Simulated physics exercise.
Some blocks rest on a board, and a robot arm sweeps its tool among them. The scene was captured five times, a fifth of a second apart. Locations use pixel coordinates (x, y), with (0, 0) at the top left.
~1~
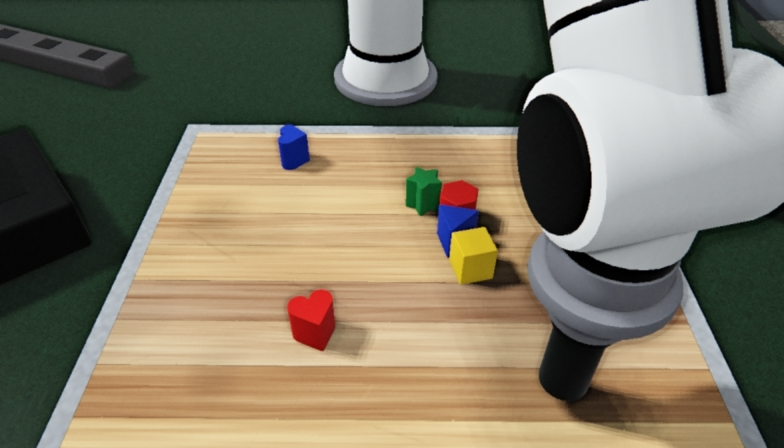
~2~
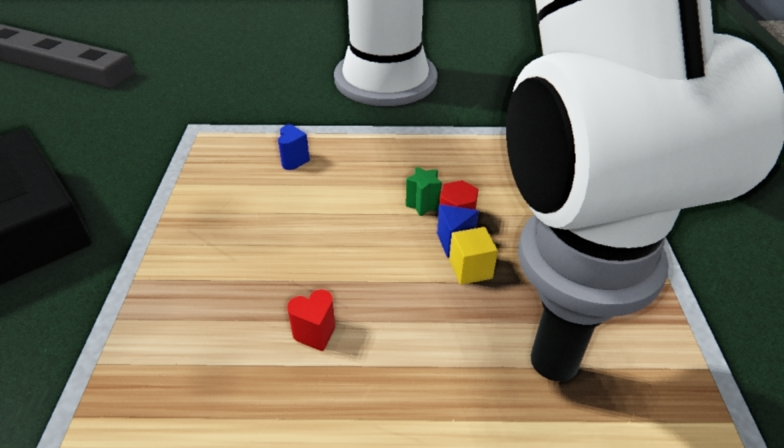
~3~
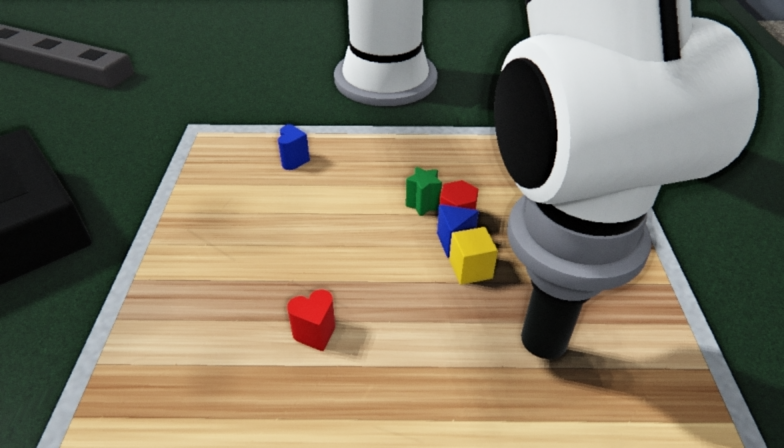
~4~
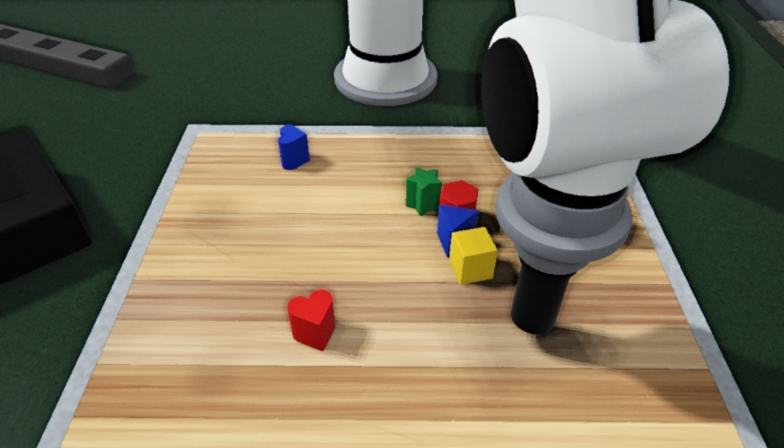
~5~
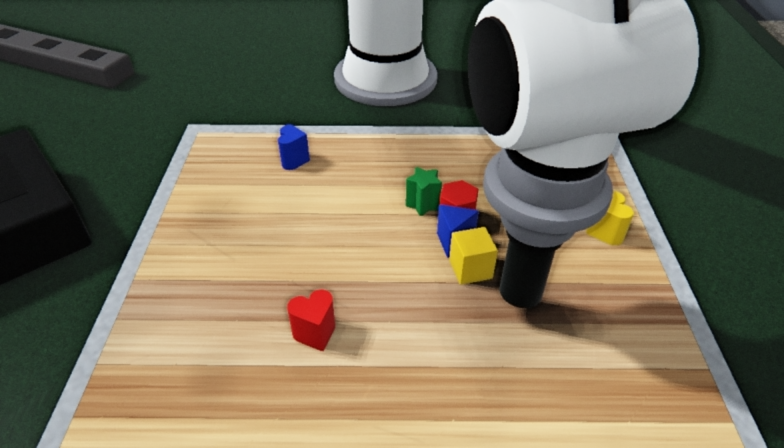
A robot arm moves its black tool up and left toward some still, coloured blocks.
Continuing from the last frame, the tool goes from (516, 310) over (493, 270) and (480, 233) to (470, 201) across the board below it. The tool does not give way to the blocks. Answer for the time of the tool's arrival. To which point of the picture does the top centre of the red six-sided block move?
Its top middle: (438, 166).
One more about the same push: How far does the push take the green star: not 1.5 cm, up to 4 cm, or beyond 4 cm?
That one ends up 1.5 to 4 cm from where it is now.
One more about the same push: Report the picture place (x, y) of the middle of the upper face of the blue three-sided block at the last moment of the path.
The centre of its top will be at (427, 204).
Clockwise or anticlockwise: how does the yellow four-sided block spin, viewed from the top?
I'd predict that, seen from above, the yellow four-sided block rotates counter-clockwise.
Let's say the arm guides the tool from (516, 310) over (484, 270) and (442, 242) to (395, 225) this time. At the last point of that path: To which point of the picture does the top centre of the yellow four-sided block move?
Put as a pixel place, it's (368, 183).
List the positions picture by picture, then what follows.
In the first picture, lower end of the tool at (563, 380), tops of blocks, green star at (425, 177), blue three-sided block at (457, 215), red six-sided block at (460, 192), yellow four-sided block at (475, 241).
In the second picture, tool at (554, 361), blocks as before.
In the third picture, tool at (544, 340), blocks as before.
In the fourth picture, tool at (533, 317), blocks as before.
In the fifth picture, tool at (521, 292), green star at (425, 177), blue three-sided block at (457, 215), red six-sided block at (460, 192), yellow four-sided block at (475, 241).
The first path, step by step. One third of the way, tool at (496, 251); blue three-sided block at (442, 210); yellow four-sided block at (461, 230), turned 40° anticlockwise.
Two thirds of the way, tool at (483, 215); green star at (421, 175); blue three-sided block at (427, 204), turned 20° clockwise; red six-sided block at (456, 186); yellow four-sided block at (453, 222), turned 80° anticlockwise.
At the end, tool at (472, 183); green star at (409, 173); blue three-sided block at (427, 204), turned 20° clockwise; red six-sided block at (438, 166), turned 65° anticlockwise; yellow four-sided block at (453, 222), turned 80° anticlockwise.
